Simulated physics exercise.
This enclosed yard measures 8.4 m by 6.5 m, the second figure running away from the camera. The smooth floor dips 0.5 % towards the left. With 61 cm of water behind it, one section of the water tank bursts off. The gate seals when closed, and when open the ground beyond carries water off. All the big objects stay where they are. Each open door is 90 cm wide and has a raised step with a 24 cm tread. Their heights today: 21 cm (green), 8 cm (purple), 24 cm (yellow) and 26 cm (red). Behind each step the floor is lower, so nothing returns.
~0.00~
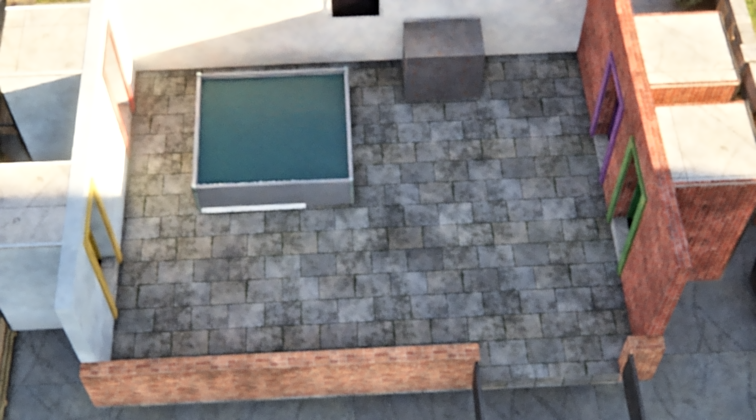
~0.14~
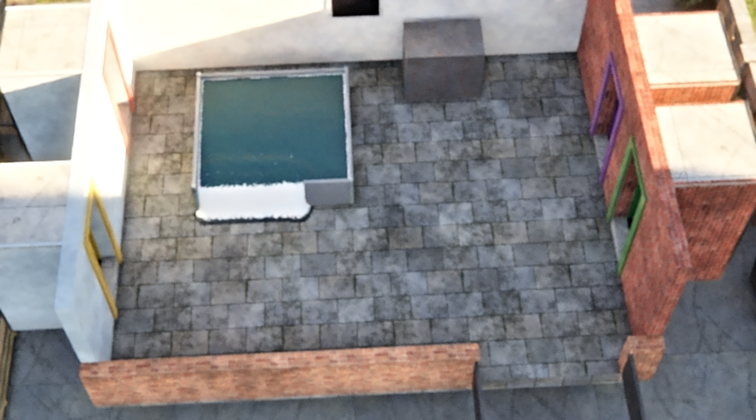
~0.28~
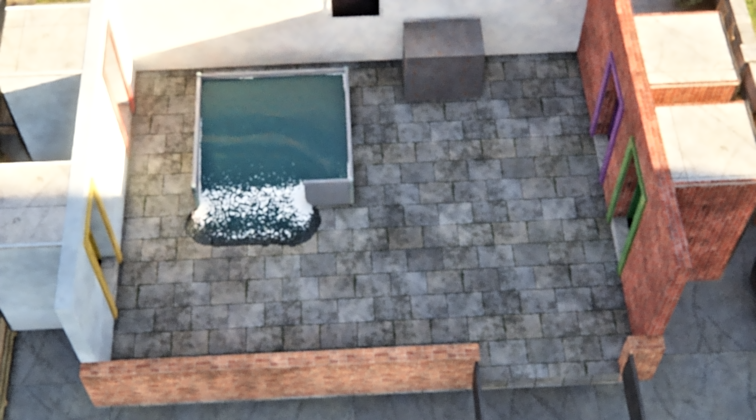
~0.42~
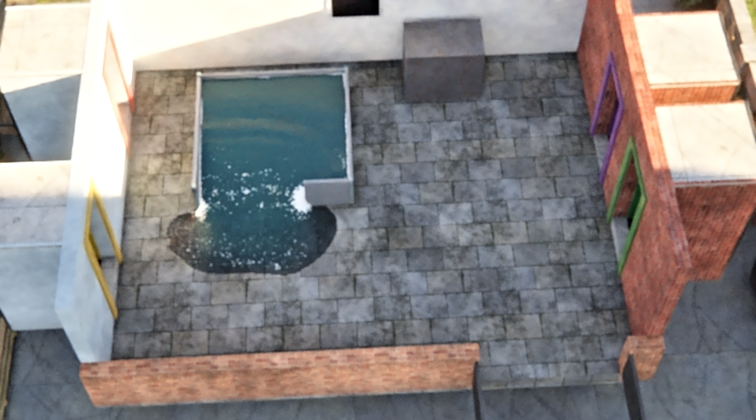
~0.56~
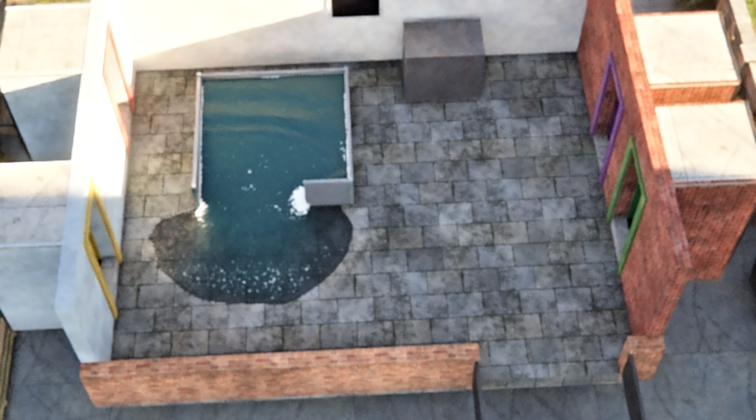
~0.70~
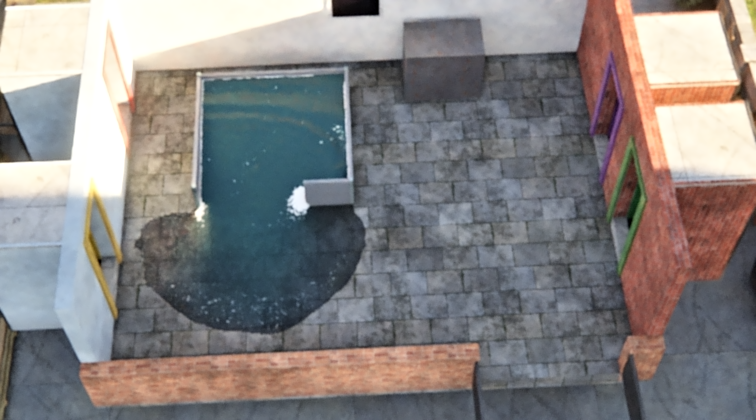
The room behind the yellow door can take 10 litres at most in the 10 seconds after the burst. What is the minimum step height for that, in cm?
About 21 cm.
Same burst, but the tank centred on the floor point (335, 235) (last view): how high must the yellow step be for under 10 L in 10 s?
Then roughly 19 cm.
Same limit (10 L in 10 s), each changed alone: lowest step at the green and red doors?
About 9.5 cm at green and 8.5 cm at red.
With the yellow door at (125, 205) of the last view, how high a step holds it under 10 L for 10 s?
Roughly 7.5 cm.
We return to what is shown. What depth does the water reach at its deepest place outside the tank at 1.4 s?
About 36 cm.
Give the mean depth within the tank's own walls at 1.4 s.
About 42 cm.
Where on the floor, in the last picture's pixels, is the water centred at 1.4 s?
Near (265, 190).
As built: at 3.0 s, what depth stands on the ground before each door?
Depths in cm: Green 0, purple 0, yellow 23, red 0.
After 1.4 s water covers 25 % of the floor, deepest (36 cm) near (235, 379); 6 cm at the yellow door, 0 litres in over its 24 cm step.
After 3.0 s water covers 35 % of the floor, deepest (42 cm) near (212, 380); 23 cm at the yellow door, 0 litres in over its 24 cm step.
After 10.0 s water covers 95 % of the floor, deepest (20 cm) near (421, 58); 10 cm at the yellow door, 4 litres in over its 24 cm step.
At the yellow door as built, the water arrived by 1.2 s and peaked near 25 cm at 3.4 s.
With a step of 19.5 cm, 18 litres would have come in within the 10 s; with 26.5 cm, 1 litre. So under 10 litres takes about 21 cm.
